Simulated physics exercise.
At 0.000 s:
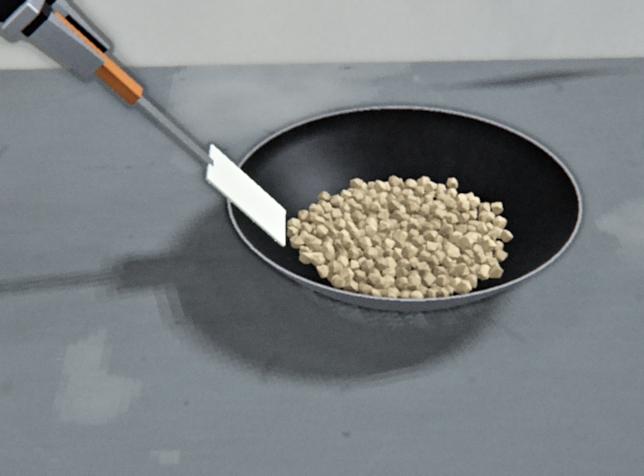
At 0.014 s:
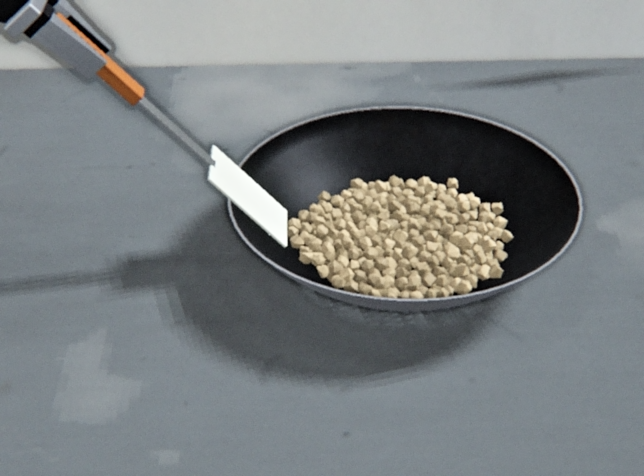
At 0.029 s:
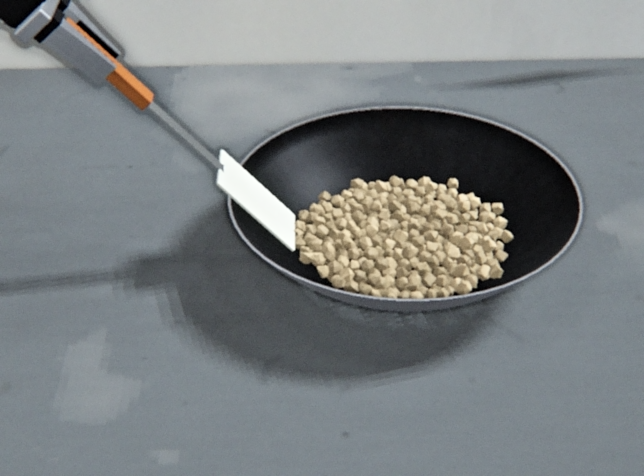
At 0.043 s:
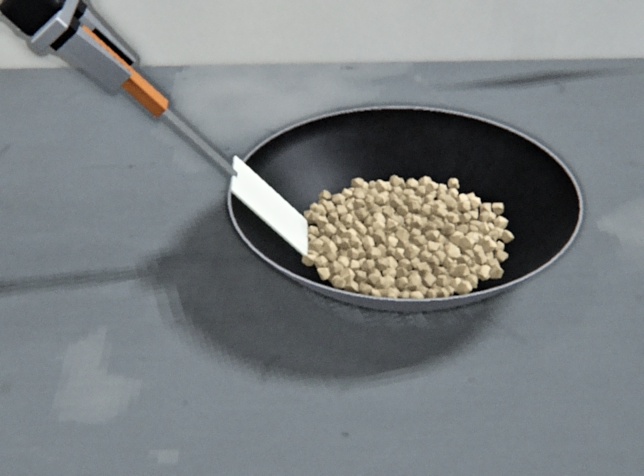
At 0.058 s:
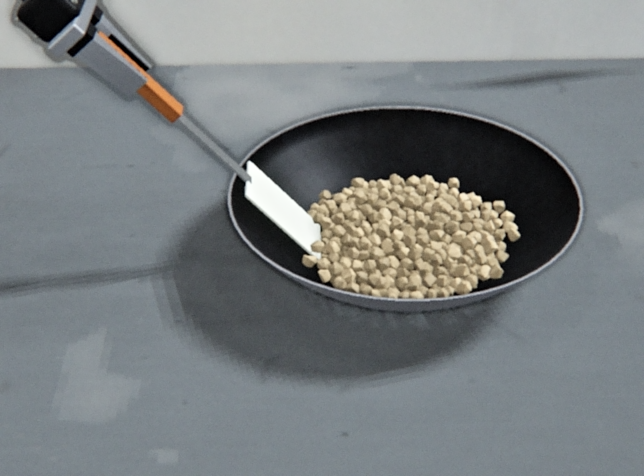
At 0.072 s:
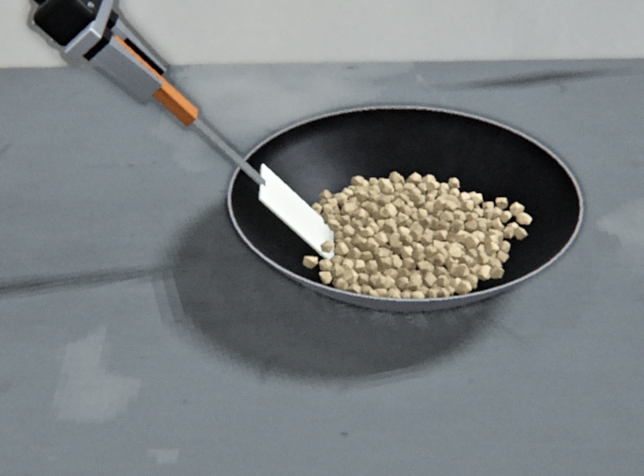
At first, a robotic arm holds a white turner blade at the left side of a black wok, beside a heap of small beige chunks. The blade then slides right and slightly down into the heap's left edge, nudging the chunks a little as a few shift outward on the right.
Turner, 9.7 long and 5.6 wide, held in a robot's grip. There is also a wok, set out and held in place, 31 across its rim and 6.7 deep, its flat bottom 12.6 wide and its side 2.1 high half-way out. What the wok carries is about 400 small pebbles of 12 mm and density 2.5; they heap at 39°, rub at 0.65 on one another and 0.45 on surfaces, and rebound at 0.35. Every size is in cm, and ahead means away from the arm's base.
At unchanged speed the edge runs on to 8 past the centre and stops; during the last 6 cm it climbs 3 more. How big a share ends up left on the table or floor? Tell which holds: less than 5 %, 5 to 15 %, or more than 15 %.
What holds is less than 5 %.
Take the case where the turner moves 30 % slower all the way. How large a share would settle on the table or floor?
In that case, close to 0 per cent.
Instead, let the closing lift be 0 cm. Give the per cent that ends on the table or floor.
Close to 0 in a hundred.
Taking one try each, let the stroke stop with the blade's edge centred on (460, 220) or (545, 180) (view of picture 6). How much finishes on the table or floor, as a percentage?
The two tries give near 0 and near 25 in a hundred.
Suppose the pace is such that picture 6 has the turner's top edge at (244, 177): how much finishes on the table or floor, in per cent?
That share would be about 0 percent.
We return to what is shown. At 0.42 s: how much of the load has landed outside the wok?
Share at that moment: Roughly 0 %.
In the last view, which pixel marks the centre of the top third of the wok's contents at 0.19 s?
I'd put it close to (488, 219).
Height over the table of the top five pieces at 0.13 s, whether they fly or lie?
I'd say close to 5 cm on average.
After 0.13 s, sloping 49°, highest piece 6 above the table; 402 in the wok.
After 0.19 s, sloping 49°, highest piece 7 above the table; 402 in the wok.
After 0.42 s, sloping 49°, highest piece 8 above the table; 397 in the wok, 3 on the table or floor, 2 on the blade or in flight.
After 1.47 s, sloping 49°, highest piece 8 above the table; 397 in the wok, 5 on the table or floor.
In the end, 397 in the wok, 5 on the table or floor. That is 1 % on the table or floor.
